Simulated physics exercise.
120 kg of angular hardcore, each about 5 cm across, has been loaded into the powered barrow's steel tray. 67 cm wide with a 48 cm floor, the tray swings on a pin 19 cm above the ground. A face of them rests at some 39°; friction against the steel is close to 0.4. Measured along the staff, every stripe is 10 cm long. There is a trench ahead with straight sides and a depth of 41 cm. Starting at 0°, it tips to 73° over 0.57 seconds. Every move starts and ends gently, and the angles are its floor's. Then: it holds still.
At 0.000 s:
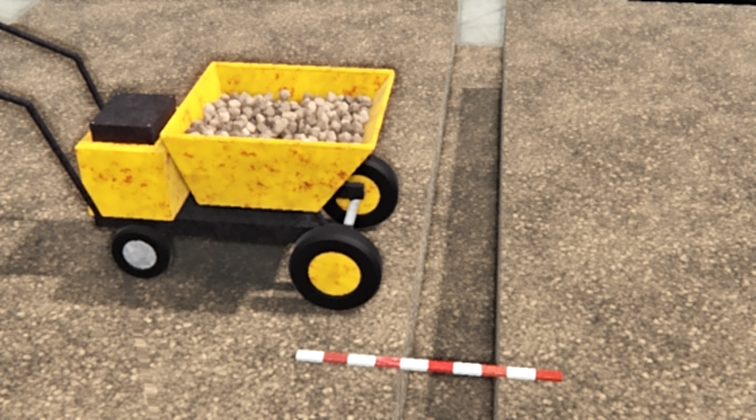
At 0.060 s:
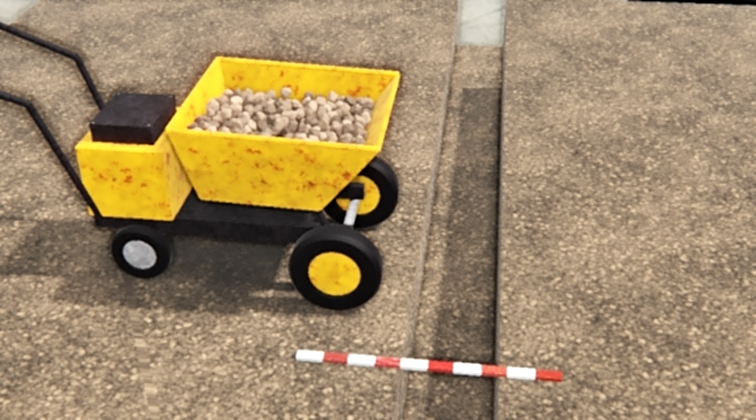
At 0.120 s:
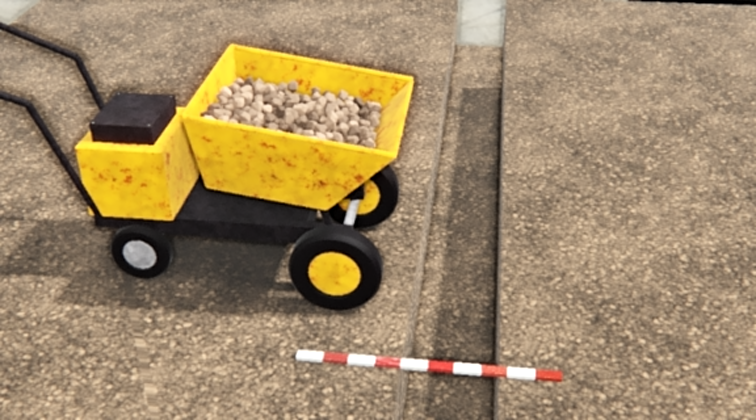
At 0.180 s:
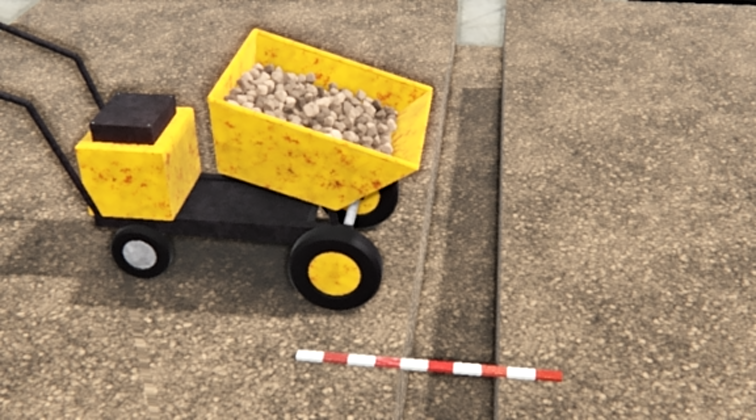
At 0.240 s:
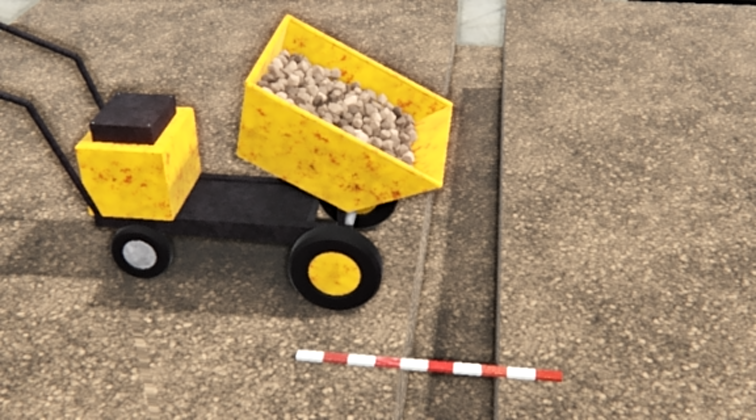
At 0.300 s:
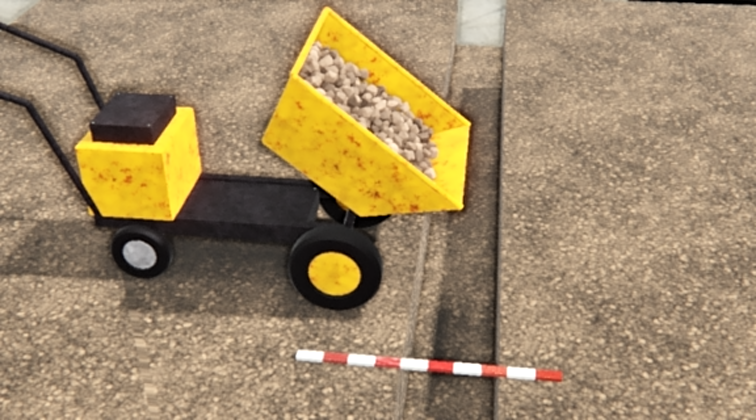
A yellow powered barrow stands still while its tray of stones tilts steeply to the right.
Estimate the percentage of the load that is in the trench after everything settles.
Roughly 22 per cent of the load.
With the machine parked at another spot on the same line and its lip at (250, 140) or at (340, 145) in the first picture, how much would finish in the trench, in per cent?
The first gives about 80 percent and the second about 40 percent.
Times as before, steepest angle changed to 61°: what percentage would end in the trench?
About 5 per cent would end up in the trench.
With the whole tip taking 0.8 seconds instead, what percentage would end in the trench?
Near 35 per cent.
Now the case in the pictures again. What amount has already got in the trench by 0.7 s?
By then, around 0 percent.
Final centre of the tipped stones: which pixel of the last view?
Somewhere near pixel (556, 276).
After 0.4 s the floor is at 62°; 100 % in the tray; the foremost stones are at (472, 223).
After 0.7 s the floor is at 73°; 70 % in the tray, 1 % in the trench, 29 % past the trench; the foremost stones are at (577, 287).
After 1.0 s the floor is at 73°; 21 % in the tray, 3 % in the trench, 76 % past the trench; the foremost stones are past the picture's edge.
After 3.0 s the floor is at 73°; 4 % in the tray, 22 % in the trench, 74 % past the trench; the foremost stones are past the picture's edge.
